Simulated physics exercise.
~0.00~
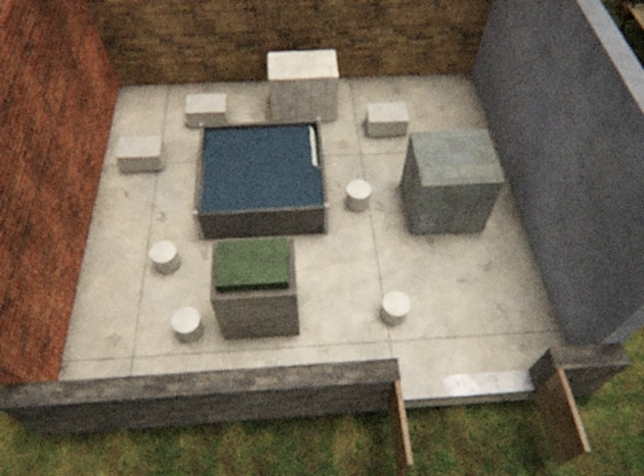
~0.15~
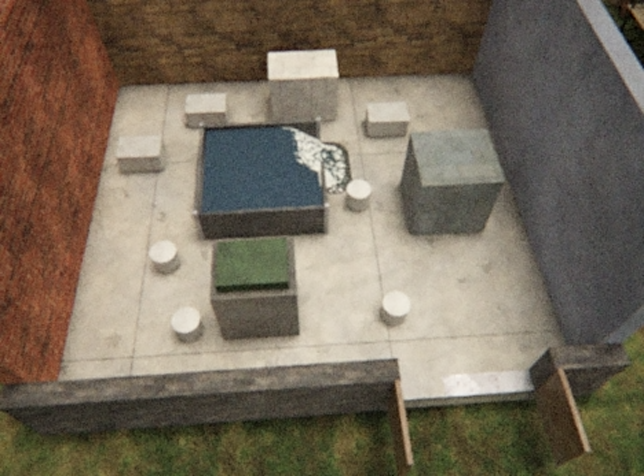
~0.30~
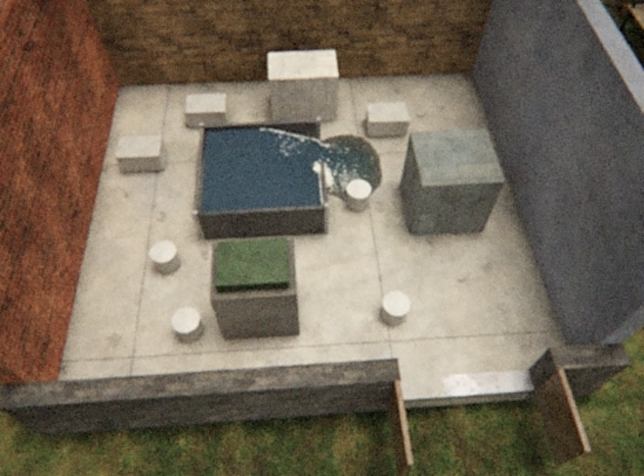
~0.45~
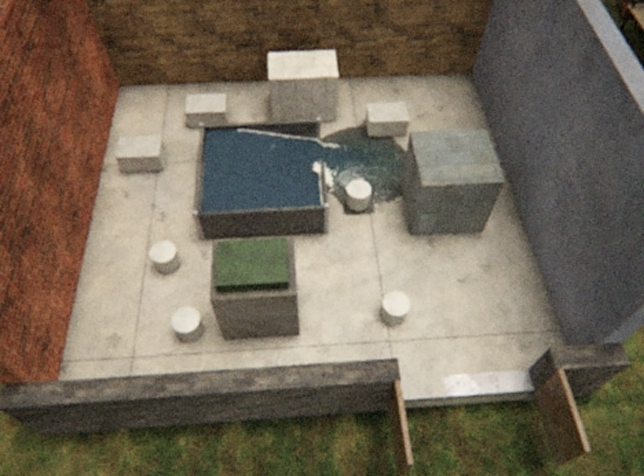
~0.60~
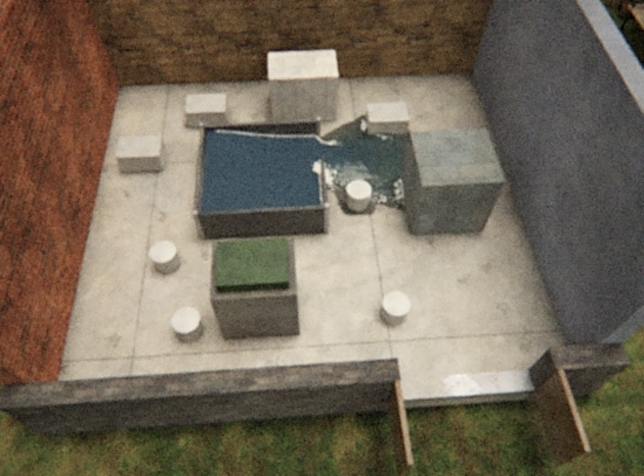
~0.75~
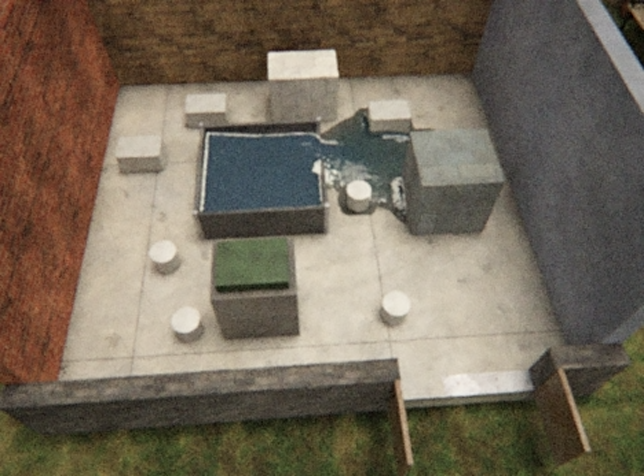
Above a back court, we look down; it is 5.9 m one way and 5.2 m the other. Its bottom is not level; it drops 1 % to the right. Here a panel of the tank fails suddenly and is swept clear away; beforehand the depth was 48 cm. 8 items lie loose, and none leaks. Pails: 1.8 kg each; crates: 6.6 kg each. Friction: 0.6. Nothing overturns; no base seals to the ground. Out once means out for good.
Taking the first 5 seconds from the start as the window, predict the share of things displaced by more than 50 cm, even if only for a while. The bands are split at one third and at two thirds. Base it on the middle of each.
Well under half, in fact below a third.
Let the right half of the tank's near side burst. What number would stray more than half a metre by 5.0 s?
The count would be 3.
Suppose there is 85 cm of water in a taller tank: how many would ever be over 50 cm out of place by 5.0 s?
Then the count would be 2.
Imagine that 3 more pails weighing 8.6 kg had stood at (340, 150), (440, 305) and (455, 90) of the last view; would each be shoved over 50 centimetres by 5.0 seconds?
Reading them off in order: Clears the mark, not beyond, clears the mark.
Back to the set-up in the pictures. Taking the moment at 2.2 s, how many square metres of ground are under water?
Close to 12.0 m2, I'd say.
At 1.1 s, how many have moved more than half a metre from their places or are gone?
I make it 0.
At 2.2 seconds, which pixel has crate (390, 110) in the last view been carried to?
Around (458, 61).
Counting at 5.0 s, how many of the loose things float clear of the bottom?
1 at that moment.
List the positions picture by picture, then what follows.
The first picture shows a crate at (388, 112) rests on the ground; a pail at (359, 189) rests on the ground; 2.3 m2 under water; 0 of 8 have shifted.
The second picture shows a crate at (388, 112) rests on the ground; a pail at (359, 189) rests on the ground; water covers 2.7 m2; 0 of 8 have shifted.
The third picture shows a crate at (388, 112), on the bottom; a pail at (359, 189) rests on the ground; 3.2 m2 under water; 0 of 8 have shifted.
The fourth picture shows a crate at (388, 112) rests on the ground; a pail at (359, 189), on the bottom; 3.8 m2 under water; 0 of 8 have shifted.
The fifth picture shows a crate at (388, 112) rests on the ground; a pail at (359, 189) rests on the ground; water covers 4.4 m2; 0 of 8 have shifted.
The sixth picture shows a crate at (389, 110), on the bottom, 5 cm from its start; a pail at (359, 190) rests on the ground; 5.1 m2 under water; 1 of 8 have shifted.
After 1.1 s 0 of 8 are over 50 cm from their spots; 0 afloat.
After 2.2 s 1 of 8 are over 50 cm from their spots; 1 afloat.
After 3.5 s 2 of 8 are over 50 cm from their spots; 1 afloat.
After 5.0 s 1 of 8 are over 50 cm from their spots, and 2 have been at some point; 1 afloat.
